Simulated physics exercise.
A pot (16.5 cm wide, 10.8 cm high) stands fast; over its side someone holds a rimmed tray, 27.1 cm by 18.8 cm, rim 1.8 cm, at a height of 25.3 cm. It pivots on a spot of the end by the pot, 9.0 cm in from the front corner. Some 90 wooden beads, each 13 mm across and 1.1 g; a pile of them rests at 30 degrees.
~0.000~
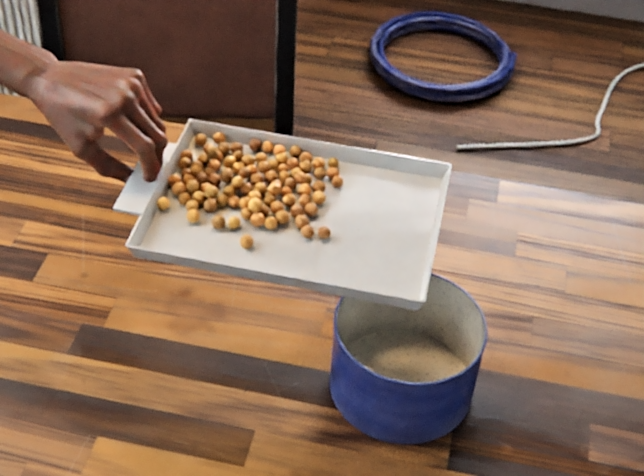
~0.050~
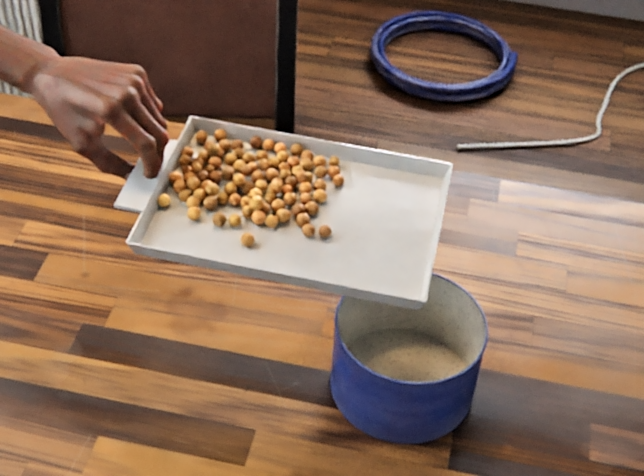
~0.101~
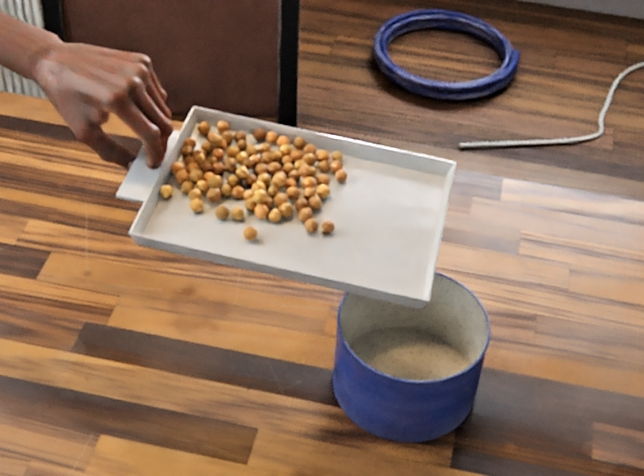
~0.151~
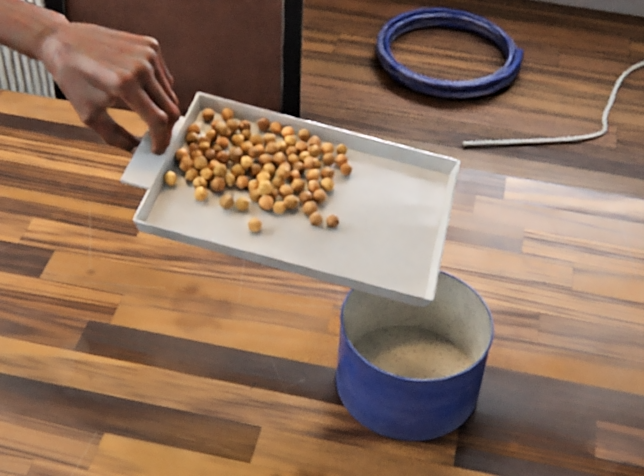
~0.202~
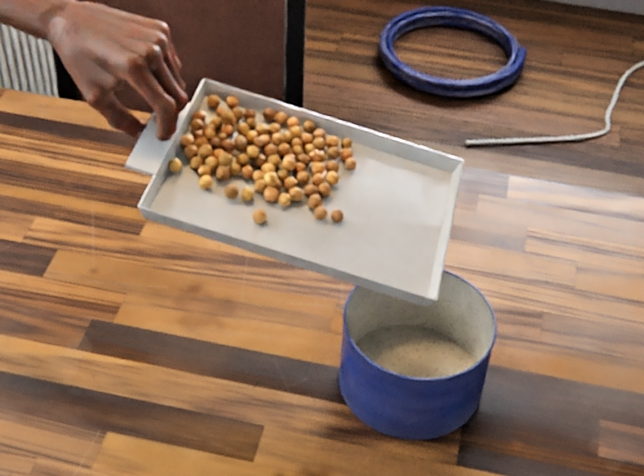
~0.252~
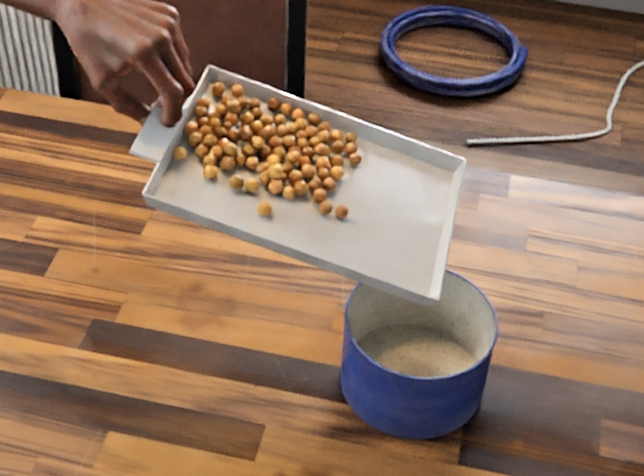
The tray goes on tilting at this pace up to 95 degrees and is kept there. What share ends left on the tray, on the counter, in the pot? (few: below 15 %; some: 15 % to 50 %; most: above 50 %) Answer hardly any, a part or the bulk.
Left on the tray: Hardly any; on the counter: The bulk; in the pot: A part.
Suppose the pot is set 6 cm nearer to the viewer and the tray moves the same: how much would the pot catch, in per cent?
In that case some 45 per cent.
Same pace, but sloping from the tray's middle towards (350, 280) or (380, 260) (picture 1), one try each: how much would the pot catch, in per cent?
About 10 and 15 per cent.
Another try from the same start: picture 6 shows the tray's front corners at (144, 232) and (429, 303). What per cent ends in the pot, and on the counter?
Pot 15, counter 85.
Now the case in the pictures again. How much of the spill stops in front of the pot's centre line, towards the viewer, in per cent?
Some 70 per cent.
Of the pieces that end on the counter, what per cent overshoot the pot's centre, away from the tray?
Roughly 90 per cent.
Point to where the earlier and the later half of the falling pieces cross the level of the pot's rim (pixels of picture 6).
At about (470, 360), then at (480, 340).
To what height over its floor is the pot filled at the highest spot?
About 1.5 cm.
After 0.80 s, tilt 52 degrees; the tray holds 85 %, the pot 0 %.
After 1.16 s, tilt 78 degrees; the tray holds 70 %, the pot 5 %.
After 1.61 s, tilt 95 degrees; the tray holds 0 %, the pot 30 %.
By 3.0 s all is still; tray 0 %, counter 65 %, pot 35 %.
